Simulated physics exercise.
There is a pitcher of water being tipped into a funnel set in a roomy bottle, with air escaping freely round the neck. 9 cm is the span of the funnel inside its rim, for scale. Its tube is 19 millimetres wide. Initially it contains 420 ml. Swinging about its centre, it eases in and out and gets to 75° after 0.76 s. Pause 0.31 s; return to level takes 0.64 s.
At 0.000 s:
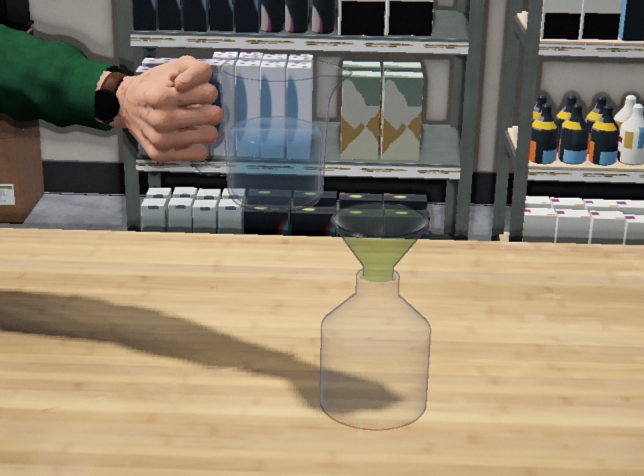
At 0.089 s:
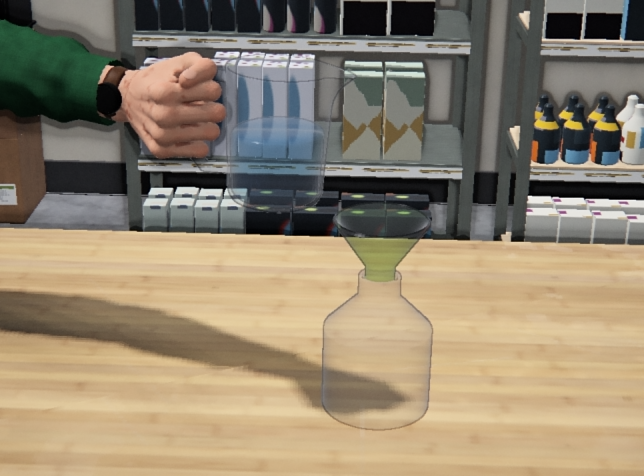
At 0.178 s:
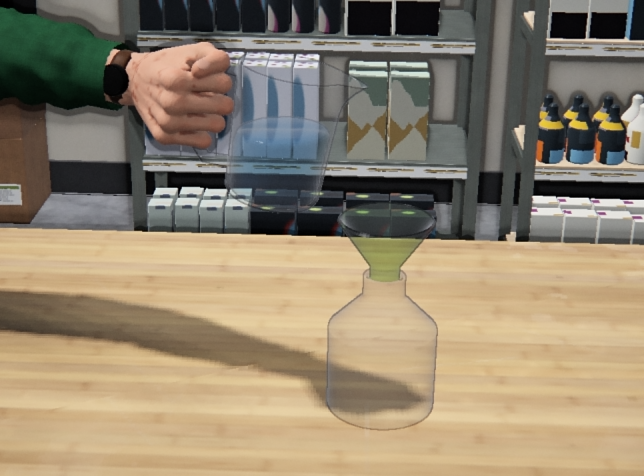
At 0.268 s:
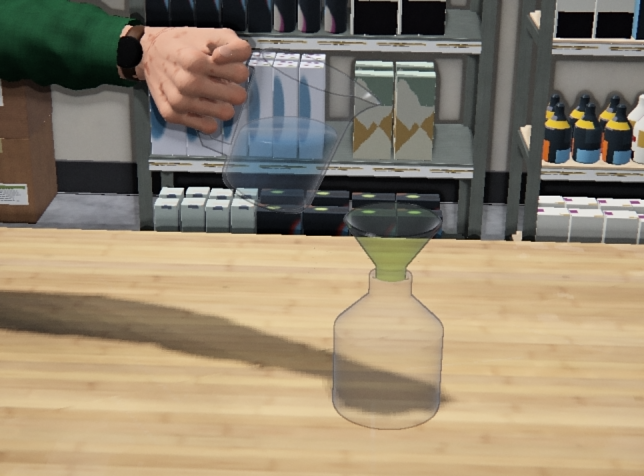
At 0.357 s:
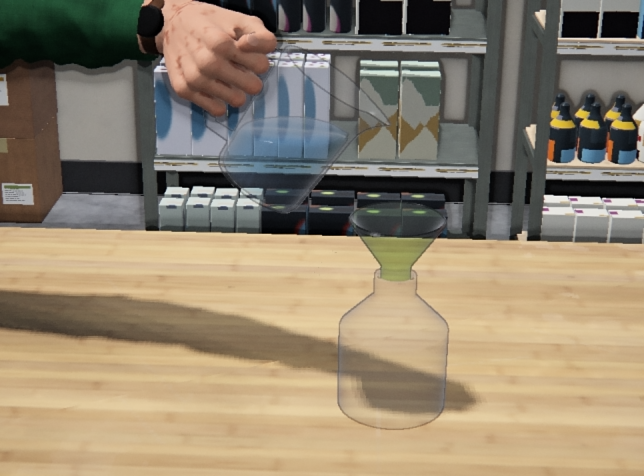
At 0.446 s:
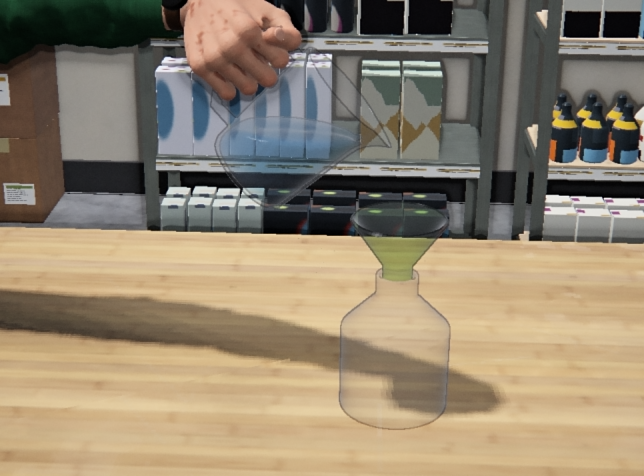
A clear pitcher of water, held by a hand in a green sleeve, tilted slowly at first and then more steeply to the right above a green funnel in an empty clear bottle.
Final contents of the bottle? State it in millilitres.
Close to 220 ml.
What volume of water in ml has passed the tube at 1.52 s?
I'd reckon around 160 ml so far.
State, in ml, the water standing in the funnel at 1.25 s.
I'd put it at about 90 ml.
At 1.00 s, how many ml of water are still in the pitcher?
Close to 210 ml.
Then, 0.77 s in, the tilt is 75° and 10 ml has passed the tube, 40 ml is in the funnel, 325 ml in the pitcher and 0 ml has missed.
Then, 1.00 s in, the tilt is 75° and 65 ml has passed the tube, 80 ml is in the funnel, 215 ml in the pitcher and 5 ml has missed.
Then, 1.25 s in, the tilt is 61° and 115 ml has passed the tube, 90 ml is in the funnel, 165 ml in the pitcher and 35 ml has missed.
Then, 1.52 s in, the tilt is 15° and 160 ml has passed the tube, 60 ml is in the funnel, 160 ml in the pitcher and 40 ml has missed.
Finally, 220 ml has passed the tube, 0 ml is in the funnel, 160 ml in the pitcher and 40 ml has missed.
